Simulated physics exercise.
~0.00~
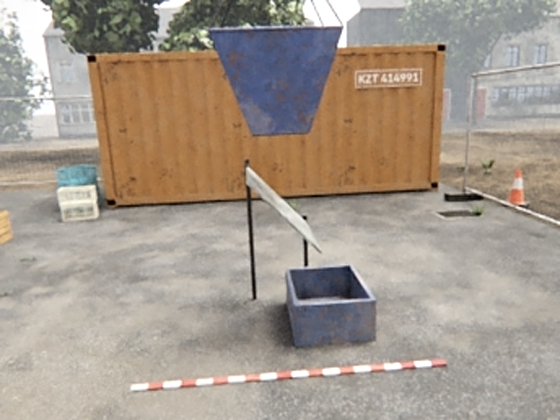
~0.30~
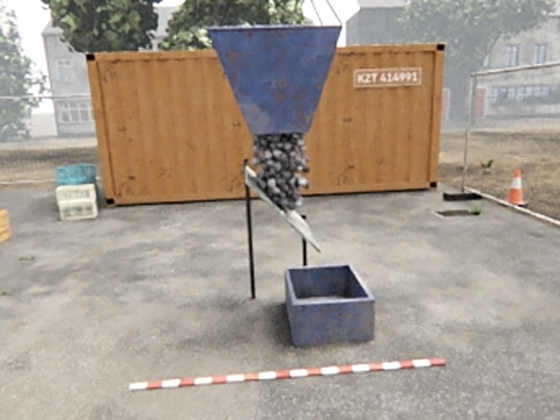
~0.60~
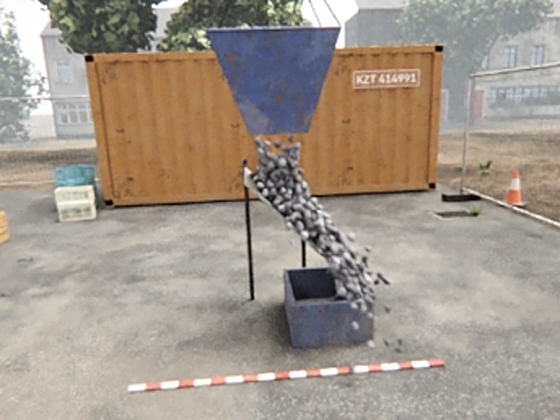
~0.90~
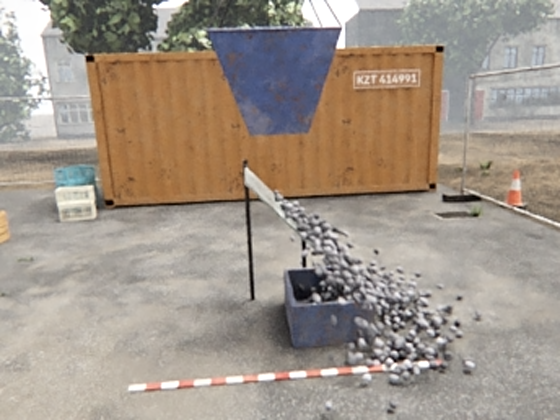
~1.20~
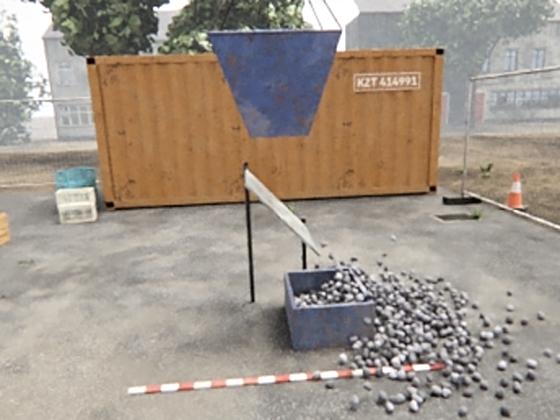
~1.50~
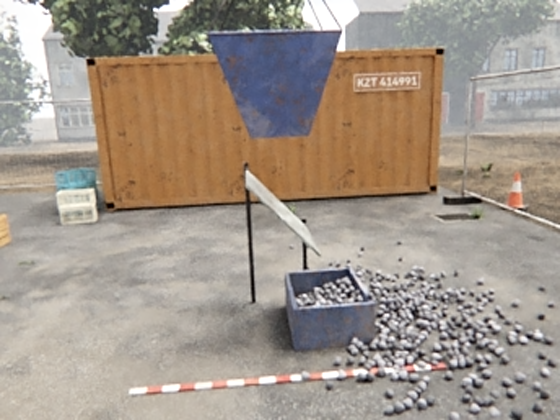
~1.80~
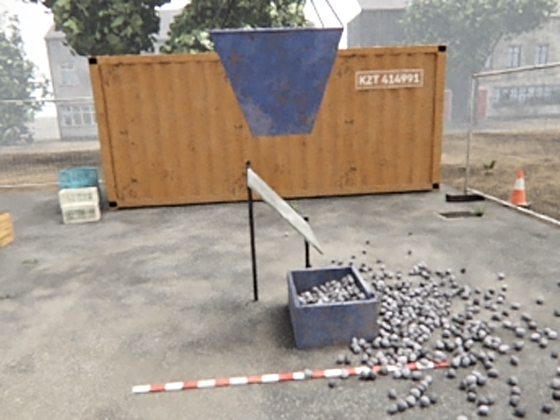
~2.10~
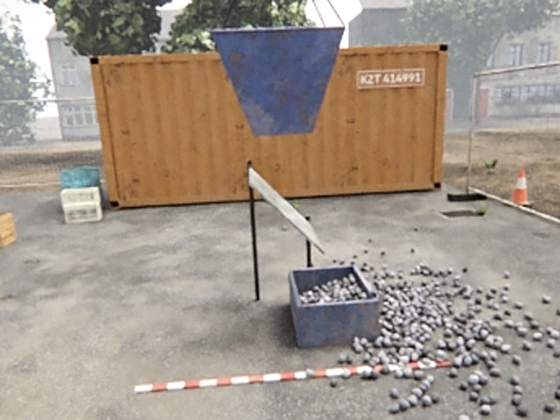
Blue hopper dropping grey stones down a sloping chute, partly filling a blue bin while many spill across the ground to its right.
